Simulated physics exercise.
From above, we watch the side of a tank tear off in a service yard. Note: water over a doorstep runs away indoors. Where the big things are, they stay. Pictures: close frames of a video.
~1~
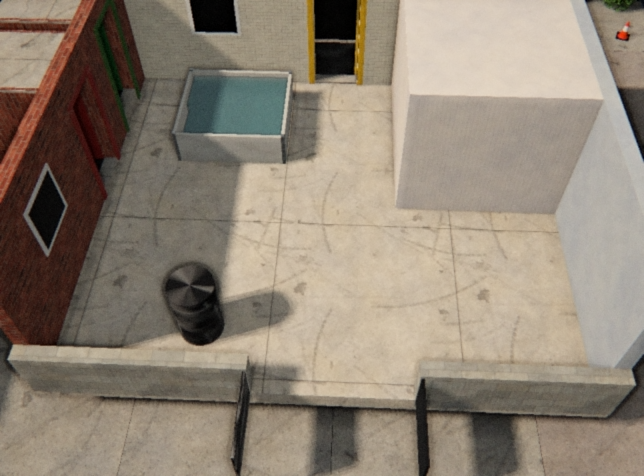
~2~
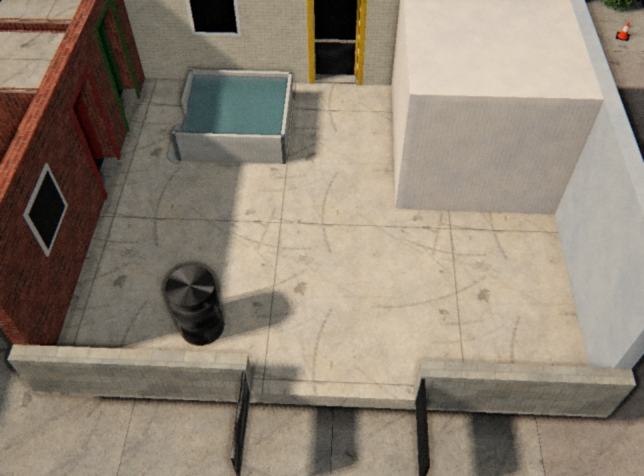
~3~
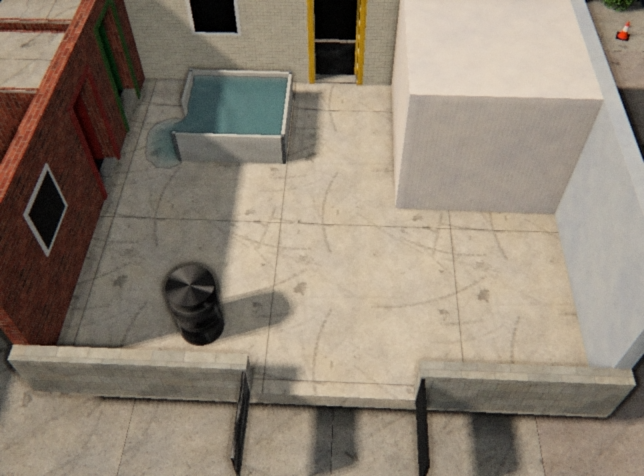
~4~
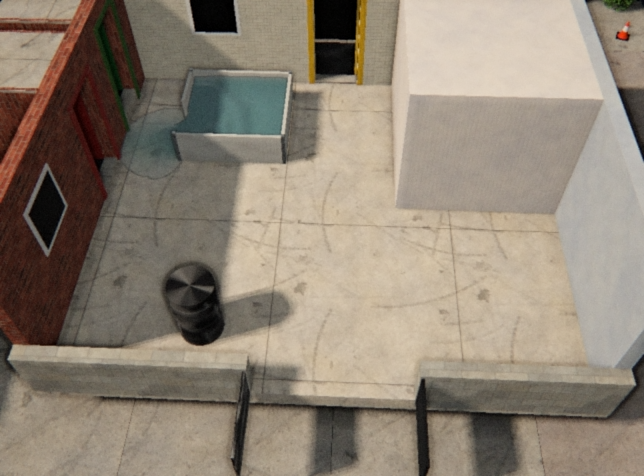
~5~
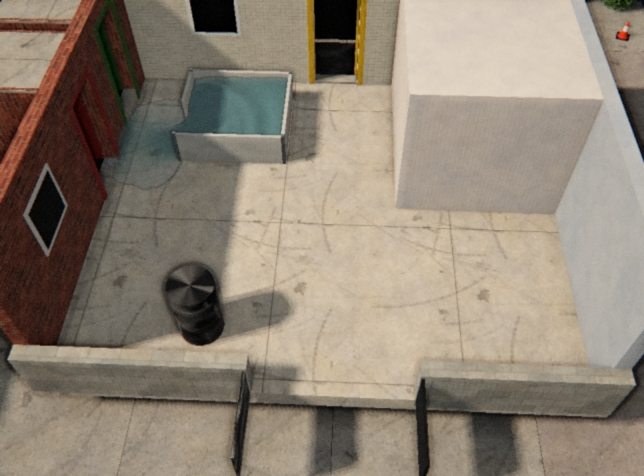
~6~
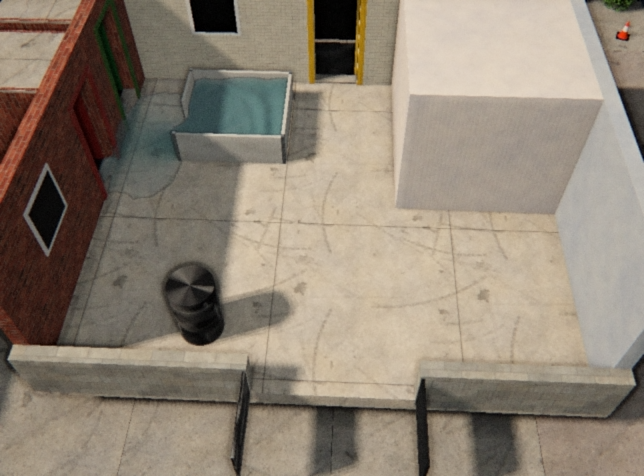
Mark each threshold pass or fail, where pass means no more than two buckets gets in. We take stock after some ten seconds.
Red door - fail; green door - pass; yellow door - pass.
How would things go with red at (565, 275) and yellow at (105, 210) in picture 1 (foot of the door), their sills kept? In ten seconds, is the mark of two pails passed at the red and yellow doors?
Red door: Comes in low; yellow door: Comes in high.
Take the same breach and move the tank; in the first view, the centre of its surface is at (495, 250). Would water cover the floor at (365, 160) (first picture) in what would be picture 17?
Untouched.
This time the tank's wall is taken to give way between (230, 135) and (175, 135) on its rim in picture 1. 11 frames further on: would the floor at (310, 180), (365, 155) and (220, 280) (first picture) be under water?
Bone-dry, bone-dry, submerged.
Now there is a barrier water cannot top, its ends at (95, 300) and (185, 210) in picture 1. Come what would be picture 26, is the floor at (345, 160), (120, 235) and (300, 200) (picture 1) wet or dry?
Spared, submerged, then spared.
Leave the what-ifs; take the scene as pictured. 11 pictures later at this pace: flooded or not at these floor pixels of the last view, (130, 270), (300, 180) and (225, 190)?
Point by point: Inundated, not yet wet, not yet wet.
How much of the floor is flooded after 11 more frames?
20 %, roughly.
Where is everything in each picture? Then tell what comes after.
In the first picture, still water in the open tank at (235, 105).
In the second picture, water pours out at (185, 135) and has run to (175, 160).
In the third picture, the front is at (152, 133), out from the gap at (185, 136).
In the fourth picture, water pours out at (185, 136) and has run to (129, 128).
In the fifth picture, water pours out at (185, 136) and has run to (114, 174).
In the sixth picture, water pours out at (185, 135) and has run to (110, 188).
A moment on, water covers 10 % of the floor; the red door over two buckets in, the green door wet at the sill, nothing in, the yellow door not reached.
Next, water covers 20 % of the floor; the red door far over two buckets in, the green door under two buckets in, the yellow door not reached.
Then, water covers 30 % of the floor; the red door far over two buckets in, the green door under two buckets in, the yellow door wet at the sill, nothing in.
Later, water covers 55 % of the floor; the red door far over two buckets in, the green door under two buckets in, the yellow door under two buckets in.
In the end, water covers 75 % of the floor; the red door far over two buckets in, the green door under two buckets in, the yellow door under two buckets in.
